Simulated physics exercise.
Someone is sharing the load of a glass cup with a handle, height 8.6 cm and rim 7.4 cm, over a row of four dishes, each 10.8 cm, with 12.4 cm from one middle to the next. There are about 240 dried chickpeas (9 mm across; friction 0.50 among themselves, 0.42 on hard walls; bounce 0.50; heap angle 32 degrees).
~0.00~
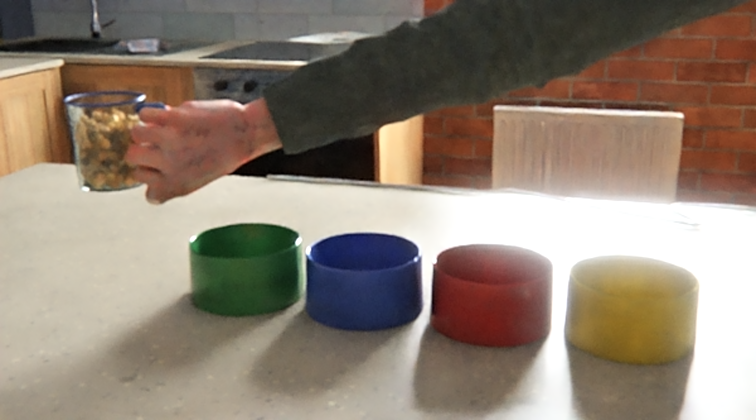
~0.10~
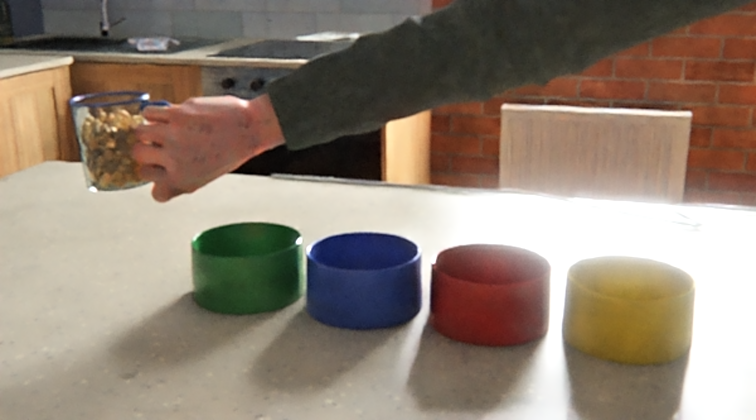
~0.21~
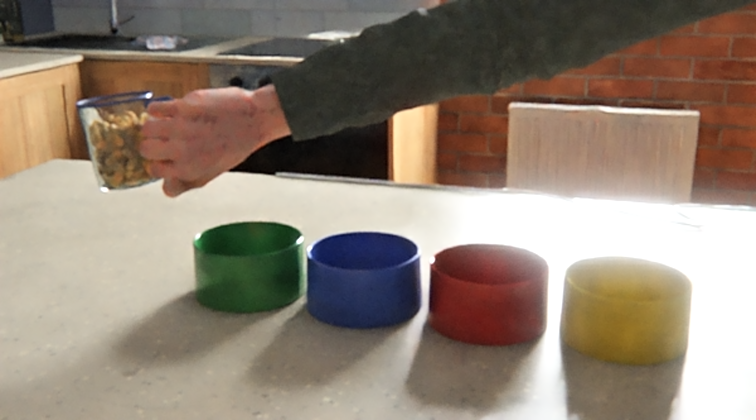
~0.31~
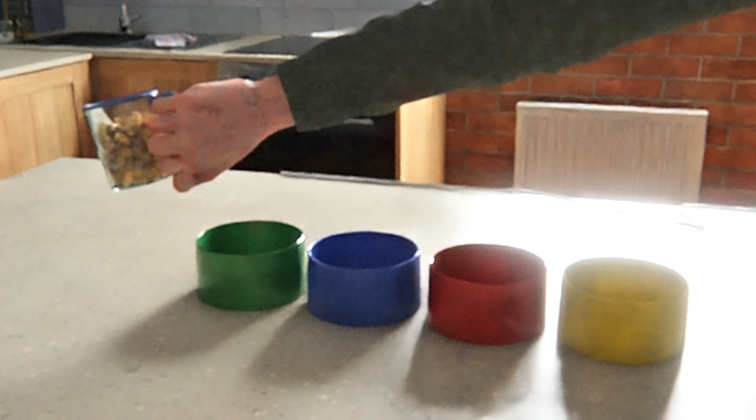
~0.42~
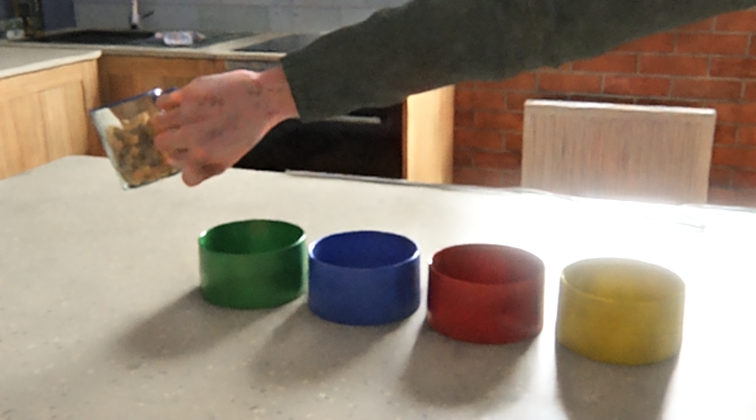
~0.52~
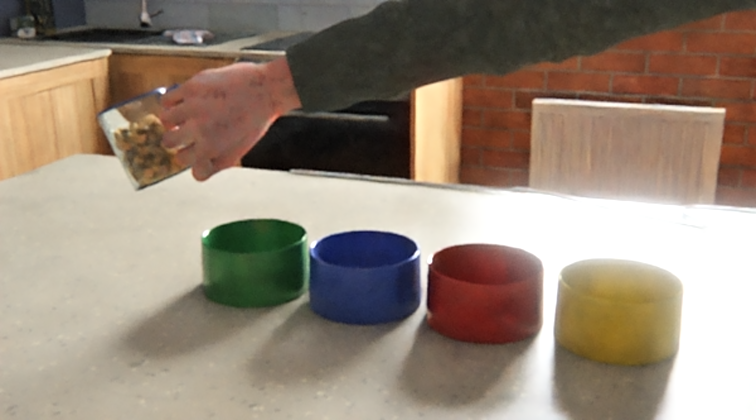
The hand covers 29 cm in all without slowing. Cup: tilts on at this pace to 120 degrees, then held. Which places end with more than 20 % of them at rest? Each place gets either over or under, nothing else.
Here is the list: Red dish under, blue dish under, green dish under, yellow dish under, counter over.
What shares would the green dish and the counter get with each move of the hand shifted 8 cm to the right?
In that case green 100; counter 0.
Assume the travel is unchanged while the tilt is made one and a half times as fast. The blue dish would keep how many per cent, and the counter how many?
I'd expect blue to end at 0 and the counter at 100.
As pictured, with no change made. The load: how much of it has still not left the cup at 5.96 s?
It should be near 0 per cent.
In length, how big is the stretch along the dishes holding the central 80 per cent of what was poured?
I'd put it near 9 cm.
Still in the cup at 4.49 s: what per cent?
About 0 %.
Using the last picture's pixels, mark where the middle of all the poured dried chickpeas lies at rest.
After settling, the middle sits near (177, 270).
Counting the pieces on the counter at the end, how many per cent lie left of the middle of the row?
About 100 %.
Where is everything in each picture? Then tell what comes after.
In the first frame, cup at (109, 141), tilt 0 degrees, lip at (73, 97), moved 0.0 cm; middle of the pieces at (111, 155); green dish at (245, 241); blue dish at (364, 251); red dish at (493, 263); yellow dish at (633, 276).
In the second frame, cup at (115, 141), tilt 2 degrees, lip at (78, 99), moved 0.2 cm; middle of the pieces at (117, 155).
In the third frame, cup at (123, 141), tilt 7 degrees, lip at (84, 102), moved 0.7 cm; middle of the pieces at (126, 155).
In the fourth frame, cup at (132, 141), tilt 12 degrees, lip at (91, 106), moved 1.3 cm; middle of the pieces at (136, 155).
In the fifth frame, cup at (140, 141), tilt 18 degrees, lip at (98, 110), moved 1.8 cm; middle of the pieces at (145, 154).
In the sixth frame, cup at (148, 141), tilt 23 degrees, lip at (106, 114), moved 2.3 cm; middle of the pieces at (154, 154); green dish at (254, 236); blue dish at (365, 249); red dish at (486, 263); yellow dish at (620, 279). Its pace works out near 50 degrees a second; the hand travels 5 cm a second.
After 2.90 s, tilt 120 degrees; cup holds 0 %.
After 4.49 s, tilt 120 degrees; cup holds 0 %.
After 5.96 s, tilt 120 degrees; cup holds 0 %.
In the end, at 6.3 s, red 0 %, blue 0 %, green 0 %, yellow 0 %, counter 100 %.
